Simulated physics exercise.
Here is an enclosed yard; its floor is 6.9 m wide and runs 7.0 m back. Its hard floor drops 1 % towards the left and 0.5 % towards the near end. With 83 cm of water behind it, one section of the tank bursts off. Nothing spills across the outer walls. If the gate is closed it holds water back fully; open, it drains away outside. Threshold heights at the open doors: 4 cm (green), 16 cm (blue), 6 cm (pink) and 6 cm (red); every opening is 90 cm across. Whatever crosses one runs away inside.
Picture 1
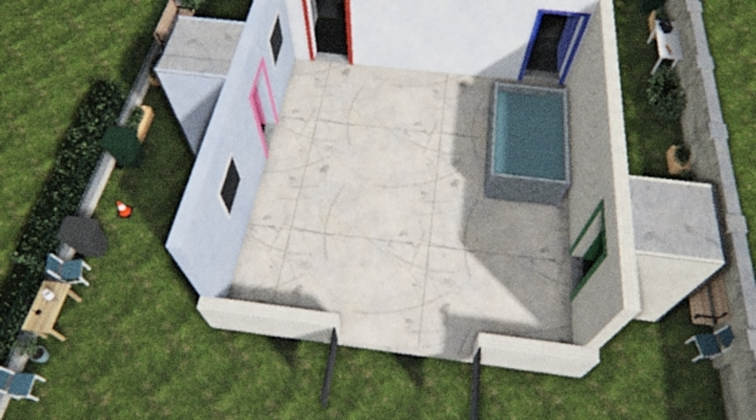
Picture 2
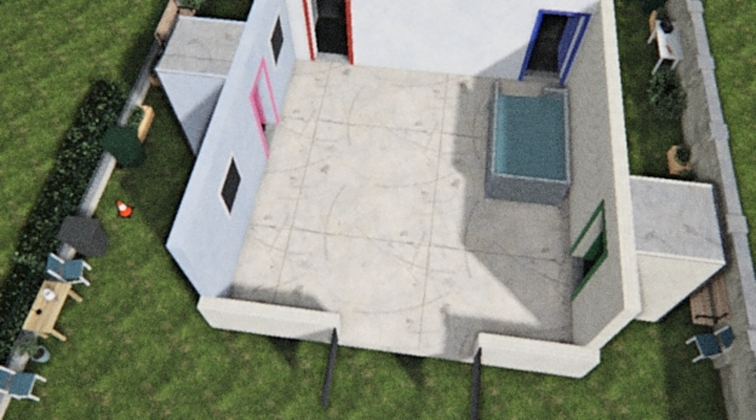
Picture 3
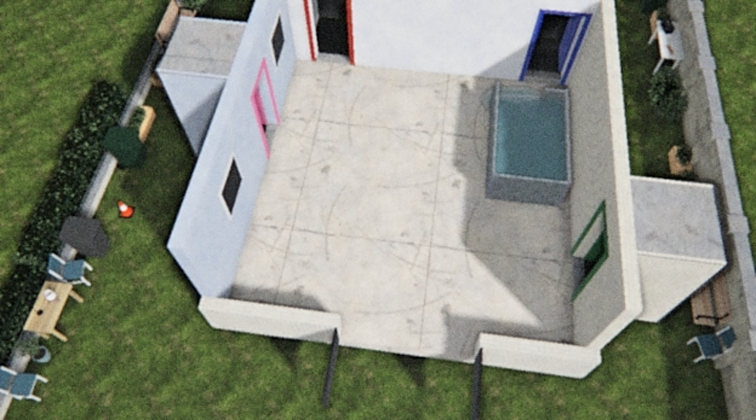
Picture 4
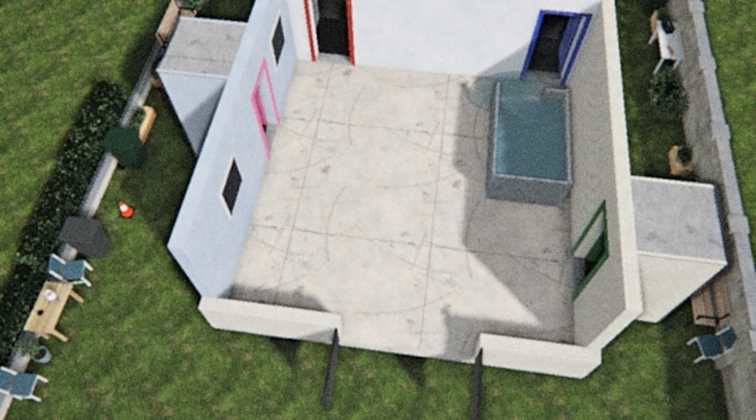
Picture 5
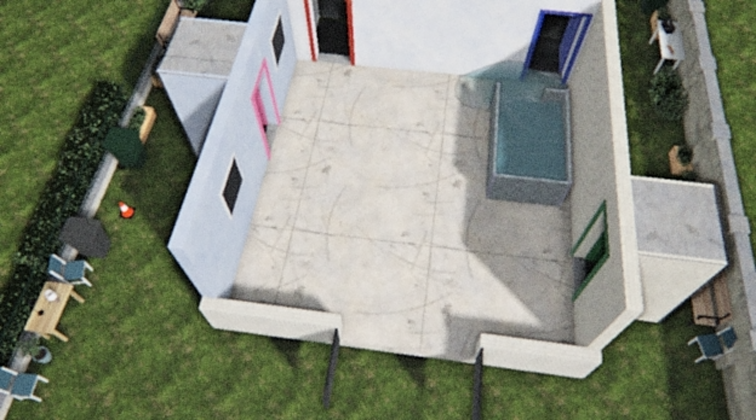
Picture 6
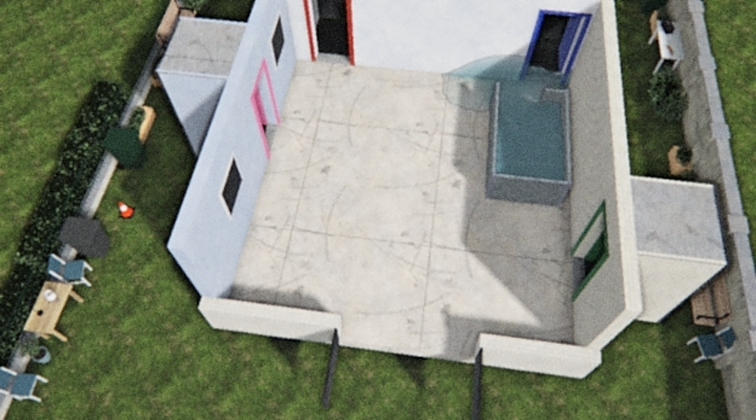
At first, a glass-like tank of water stands still on the pale floor of a walled yard, near an open blue door. Water then begins to show at the tank's far side, spreads over the floor behind it, and extends leftward along the back wall in a thin, see-through sheet.
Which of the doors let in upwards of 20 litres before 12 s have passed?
Door by door: At the green door it stays under the limit; at the blue door it passes the limit; at the pink door it passes the limit; at the red door it passes the limit.
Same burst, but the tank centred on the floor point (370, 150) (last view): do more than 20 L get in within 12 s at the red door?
Against that limit: Red past it.
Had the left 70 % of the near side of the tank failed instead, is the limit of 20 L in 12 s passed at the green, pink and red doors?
Against that limit: Green past it, pink below, red below.
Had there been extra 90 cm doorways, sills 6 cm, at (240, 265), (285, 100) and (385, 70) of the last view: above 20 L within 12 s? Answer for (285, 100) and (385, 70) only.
In turn: Above, under.
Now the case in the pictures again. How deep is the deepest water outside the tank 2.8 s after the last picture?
About 30 cm.
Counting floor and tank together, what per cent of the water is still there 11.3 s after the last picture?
Roughly 74 in a hundred.
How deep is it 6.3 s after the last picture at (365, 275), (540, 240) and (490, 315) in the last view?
About 3, 2 and 4 cm.
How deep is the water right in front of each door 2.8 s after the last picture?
In cm: Green 4, blue 26, pink 15, red 4.
Then, 0.7 s after the last picture water covers 15 % of the floor and is deepest (58 cm) near (507, 82); green door not reached, blue door 39 cm at the sill, 105 L in, pink door not reached, red door not reached.
Then, 1.5 s after the last picture water covers 30 % of the floor and is deepest (48 cm) near (507, 82); green door not reached, blue door 37 cm at the sill, 231 L in, pink door not reached, red door 5 cm at the sill, 0 L in.
Then, 2.8 s after the last picture water covers 50 % of the floor and is deepest (30 cm) near (558, 87); green door 4 cm at the sill, 0 L in, blue door 26 cm at the sill, 340 L in, pink door 15 cm at the sill, 22 L in, red door 4 cm at the sill, 0 L in.
Then, 6.3 s after the last picture water covers 75 % of the floor and is deepest (18 cm) near (225, 312); green door 2 cm at the sill, 0 L in, blue door 14 cm at the sill, 384 L in, pink door 10 cm at the sill, 76 L in, red door 7 cm at the sill, 24 L in.
Then, 11.3 s after the last picture water covers 85 % of the floor and is deepest (12 cm) near (225, 312); green door 1 cm at the sill, 0 L in, blue door 8 cm at the sill, 384 L in, pink door 7 cm at the sill, 93 L in, red door 6 cm at the sill, 42 L in.
